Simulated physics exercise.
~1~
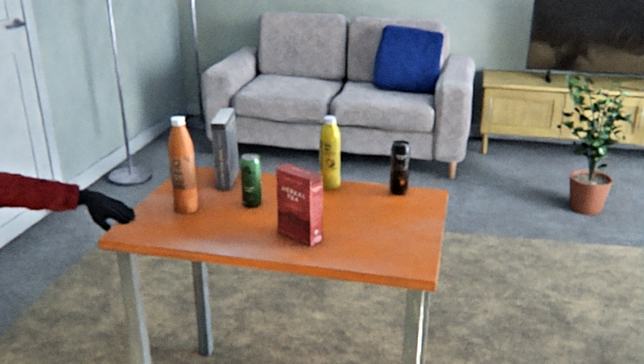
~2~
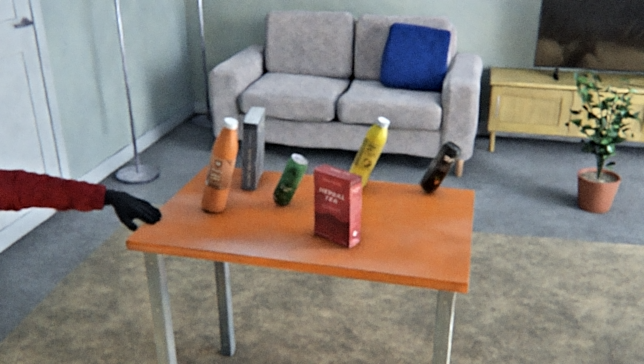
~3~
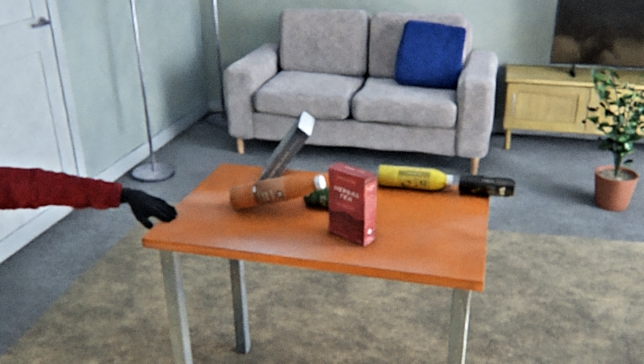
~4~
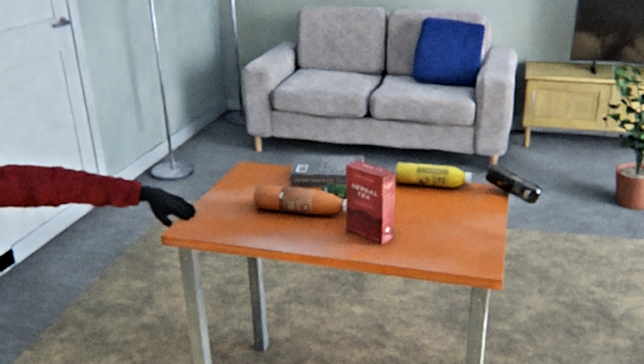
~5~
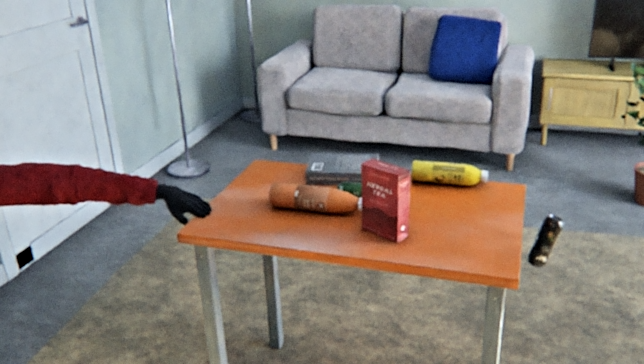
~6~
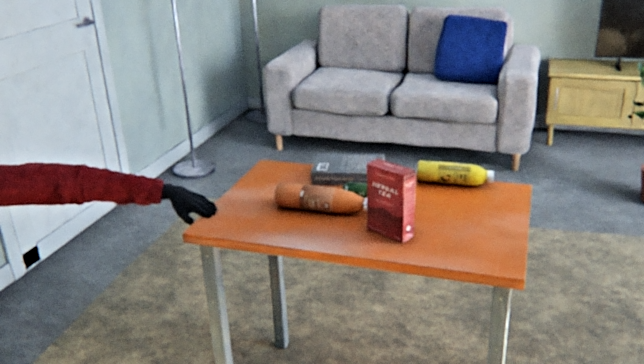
A gloved hand in a red sleeve stayed by an orange table as the table jerked right; two bottles, two cans and a grey book toppled, the black can fell off the right edge, and the red packet stayed standing among the fallen things.
